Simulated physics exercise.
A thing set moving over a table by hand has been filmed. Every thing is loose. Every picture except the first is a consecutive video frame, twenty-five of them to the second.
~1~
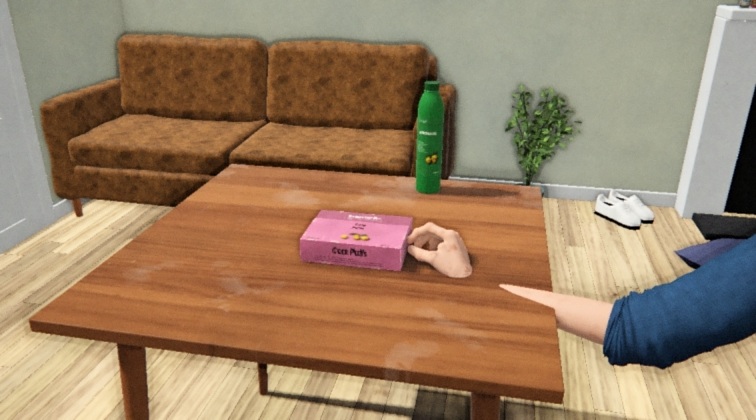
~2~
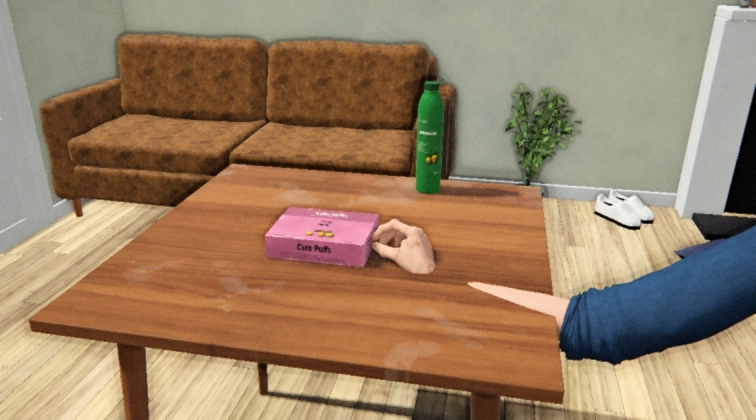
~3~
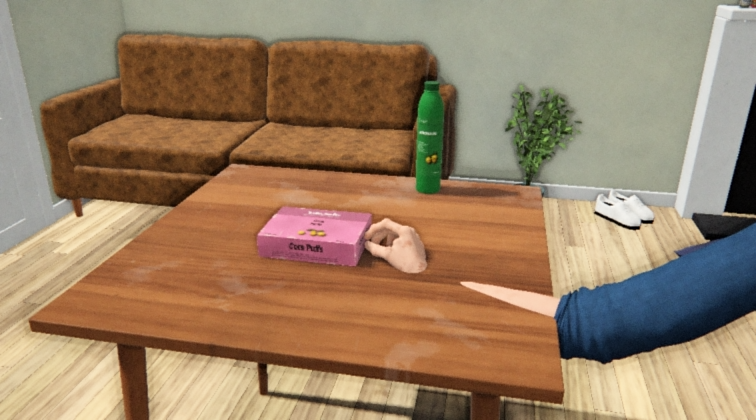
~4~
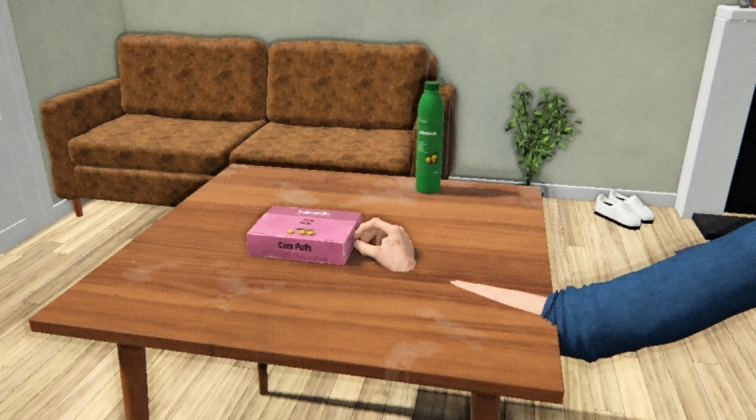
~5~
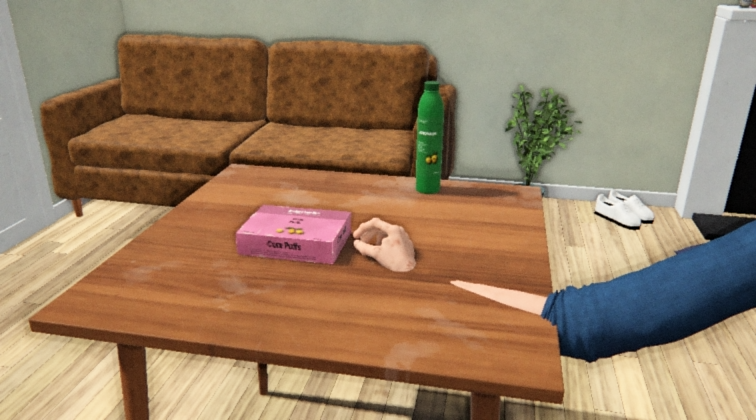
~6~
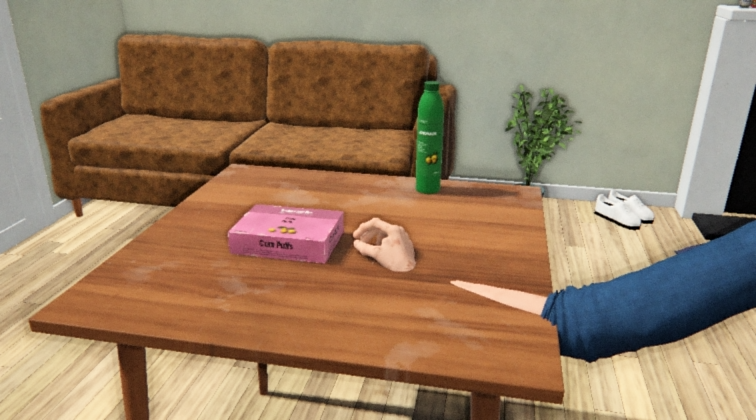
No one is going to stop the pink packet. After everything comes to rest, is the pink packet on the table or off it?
Lingers on top.
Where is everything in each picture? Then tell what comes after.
In the first picture, under the hand; pink packet (359, 239).
In the second picture, under the hand; pink packet (324, 235).
In the third picture, under the hand; pink packet (317, 235).
In the fourth picture, pink packet (307, 234).
In the fifth picture, pink packet (296, 233) slid a little.
In the sixth picture, pink packet (289, 232) slid a little.
Then, 0.10 s after the last picture, pink packet slid a little near (282, 231).
Then, 0.20 s after the last picture, pink packet resting near (282, 231).
At rest, moved from the start, pink packet. Seen from the same camera at the end, pink packet near (282, 231).
